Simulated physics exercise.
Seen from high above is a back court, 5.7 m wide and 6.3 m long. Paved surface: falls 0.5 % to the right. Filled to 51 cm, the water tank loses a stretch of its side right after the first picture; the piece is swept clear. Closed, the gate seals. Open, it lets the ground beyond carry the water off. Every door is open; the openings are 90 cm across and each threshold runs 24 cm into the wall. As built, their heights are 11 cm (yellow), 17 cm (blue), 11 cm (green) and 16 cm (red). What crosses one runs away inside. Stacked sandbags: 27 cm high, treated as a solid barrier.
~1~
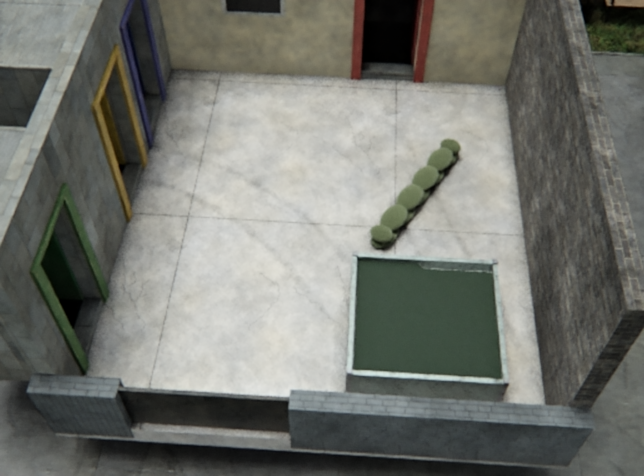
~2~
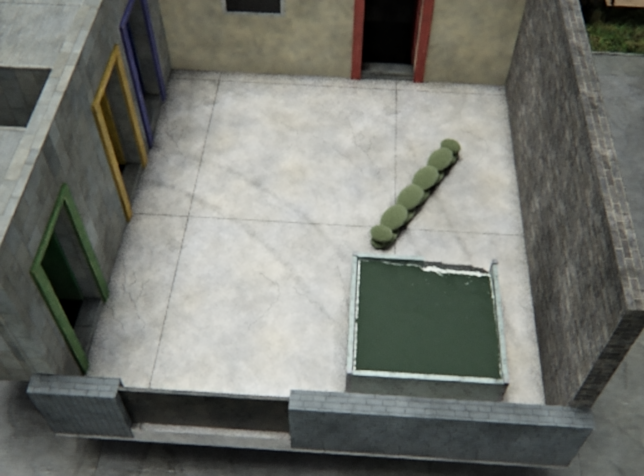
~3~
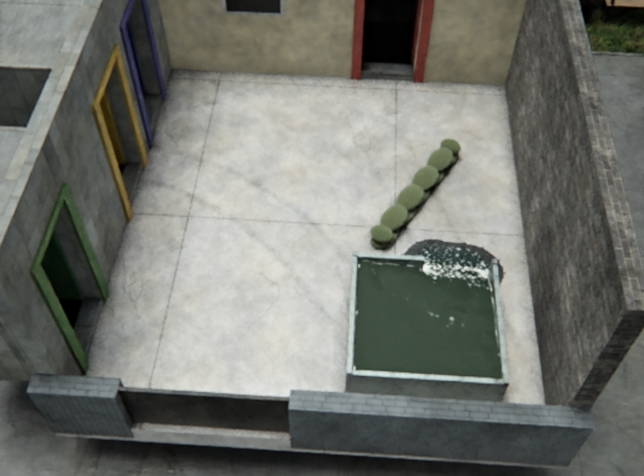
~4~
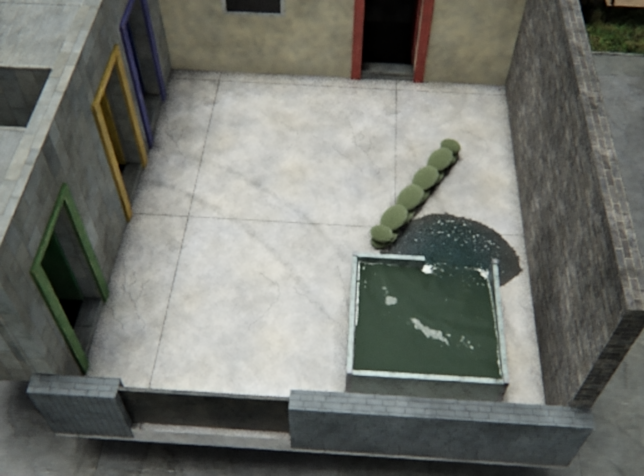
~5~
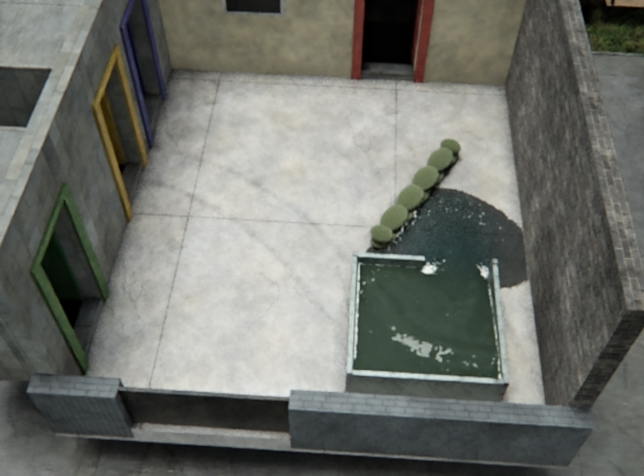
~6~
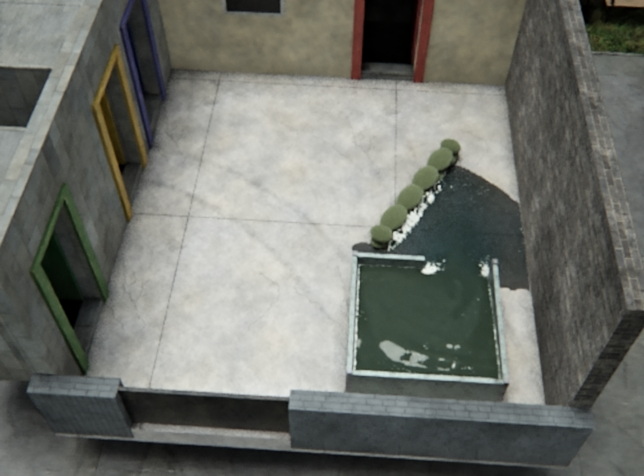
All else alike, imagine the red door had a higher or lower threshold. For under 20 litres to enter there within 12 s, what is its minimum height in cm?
Its minimum height would be about 6 cm.
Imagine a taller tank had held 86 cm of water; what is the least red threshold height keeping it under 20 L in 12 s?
Required height: Approx. 11.5 cm.
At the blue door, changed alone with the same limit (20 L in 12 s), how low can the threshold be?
Blue: 6.5 cm.
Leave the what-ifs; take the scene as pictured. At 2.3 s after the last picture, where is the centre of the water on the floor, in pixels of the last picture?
(445, 236) or so.
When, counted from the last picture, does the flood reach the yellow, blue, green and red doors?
Times: Yellow 4.5 s, blue 3.8 s, green 6.5 s, red 1.6 s.
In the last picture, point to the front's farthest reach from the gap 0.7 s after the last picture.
The tip of the flood lies near (479, 98).
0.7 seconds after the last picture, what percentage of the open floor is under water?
Roughly 15 percent of the floor.
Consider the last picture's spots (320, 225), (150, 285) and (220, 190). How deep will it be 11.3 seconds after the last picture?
Roughly 3, then 3, then 4 cm.
Then, 0.7 s after the last picture water covers 15 % of the floor, deepest (30 cm) near (456, 282); it has not reached the red door.
Then, 2.3 s after the last picture water covers 25 % of the floor, deepest (30 cm) near (478, 91); 8 cm at the red door, 0 litres in over its 16 cm threshold.
Then, 11.3 s after the last picture water covers 95 % of the floor, deepest (10 cm) near (328, 423); 4 cm at the red door, 0 litres in over its 16 cm threshold.
At the red door as built, the water peaked near 11 cm, 3.1 s after the last picture.
With a threshold of 4.5 cm, 35 litres would have come in within the 12 s; with 6.5 cm, 14 litres. So under 20 litres takes about 6 cm.
